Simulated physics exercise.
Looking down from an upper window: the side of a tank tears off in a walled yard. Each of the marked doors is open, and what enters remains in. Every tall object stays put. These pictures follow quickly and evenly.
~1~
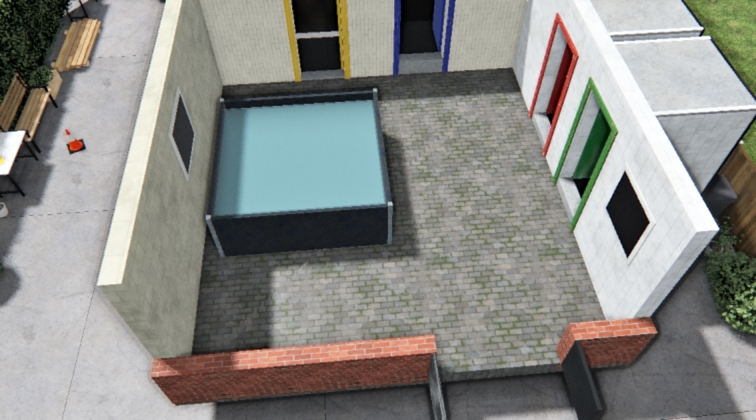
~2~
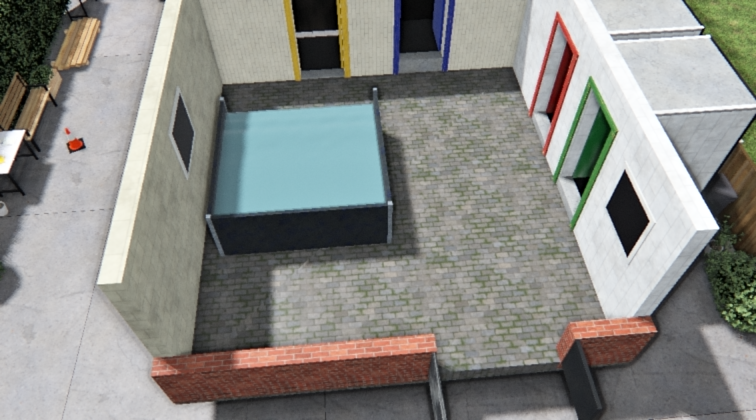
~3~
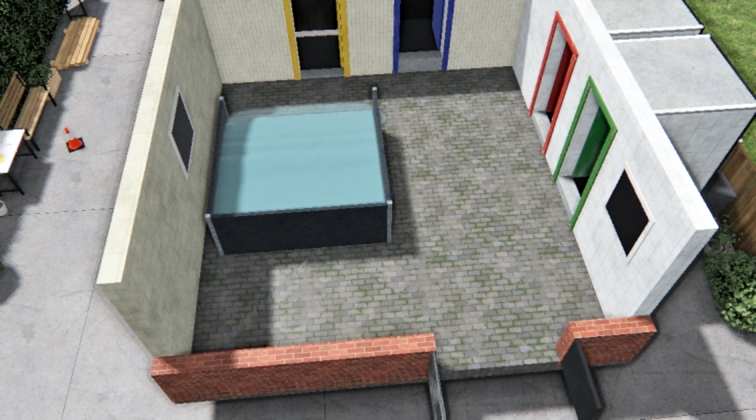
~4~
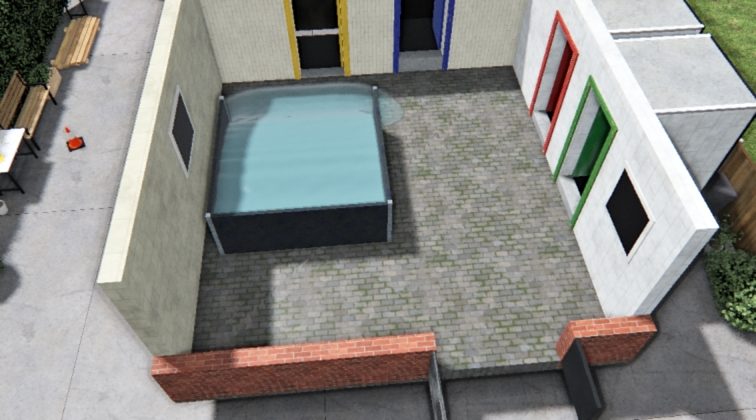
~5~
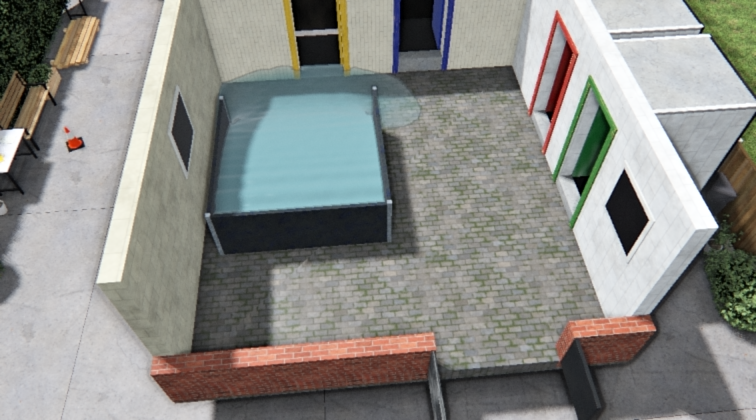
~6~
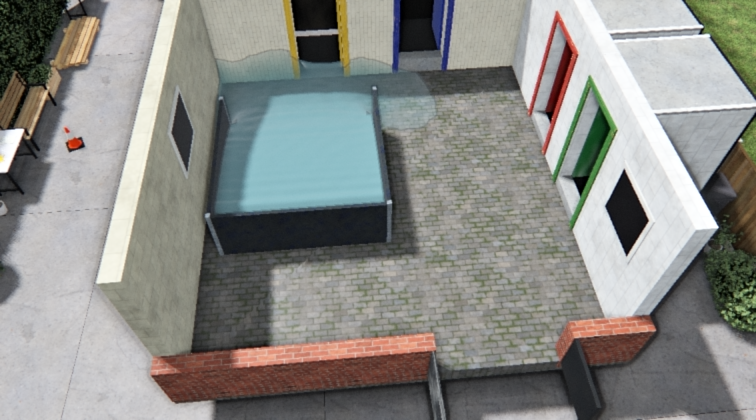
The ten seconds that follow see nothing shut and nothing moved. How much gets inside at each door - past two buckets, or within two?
The green door within two, the red door past two, the blue door within two, the yellow door past two.
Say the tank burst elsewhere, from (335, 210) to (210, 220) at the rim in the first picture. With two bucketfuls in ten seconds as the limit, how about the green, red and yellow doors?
Result - green door: Beyond the limit; red door: Within bounds; yellow door: Beyond the limit.
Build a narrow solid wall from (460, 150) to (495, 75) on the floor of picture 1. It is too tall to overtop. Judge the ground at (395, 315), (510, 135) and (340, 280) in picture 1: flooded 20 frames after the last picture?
Taking the points in the order given, they are high and dry, inundated and high and dry.
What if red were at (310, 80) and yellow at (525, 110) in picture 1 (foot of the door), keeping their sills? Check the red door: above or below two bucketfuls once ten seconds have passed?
As I see it, the red door comes in higher.
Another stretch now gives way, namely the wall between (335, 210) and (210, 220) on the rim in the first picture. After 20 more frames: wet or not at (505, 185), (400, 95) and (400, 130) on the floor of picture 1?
Submerged, unwetted, unwetted.
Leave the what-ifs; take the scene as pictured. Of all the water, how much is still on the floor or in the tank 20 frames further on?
My figure is close to 78 percent.
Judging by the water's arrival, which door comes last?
I'd go with the green door.
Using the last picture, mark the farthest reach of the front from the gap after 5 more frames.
About (511, 68).
A moment on, water covers 25 % of the floor; the green door not reached, the red door not reached, the blue door wet at the sill, nothing in, the yellow door far over two buckets in.
Next, water covers 30 % of the floor; the green door not reached, the red door wet at the sill, nothing in, the blue door wet at the sill, nothing in, the yellow door far over two buckets in.
Then, water covers 55 % of the floor; the green door wet at the sill, nothing in, the red door under two buckets in, the blue door wet at the sill, nothing in, the yellow door far over two buckets in.
Later, water covers 90 % of the floor; the green door wet at the sill, nothing in, the red door over two buckets in, the blue door wet at the sill, nothing in, the yellow door far over two buckets in.
In the end, water covers 100 % of the floor; the green door wet at the sill, nothing in, the red door over two buckets in, the blue door wet at the sill, nothing in, the yellow door far over two buckets in.
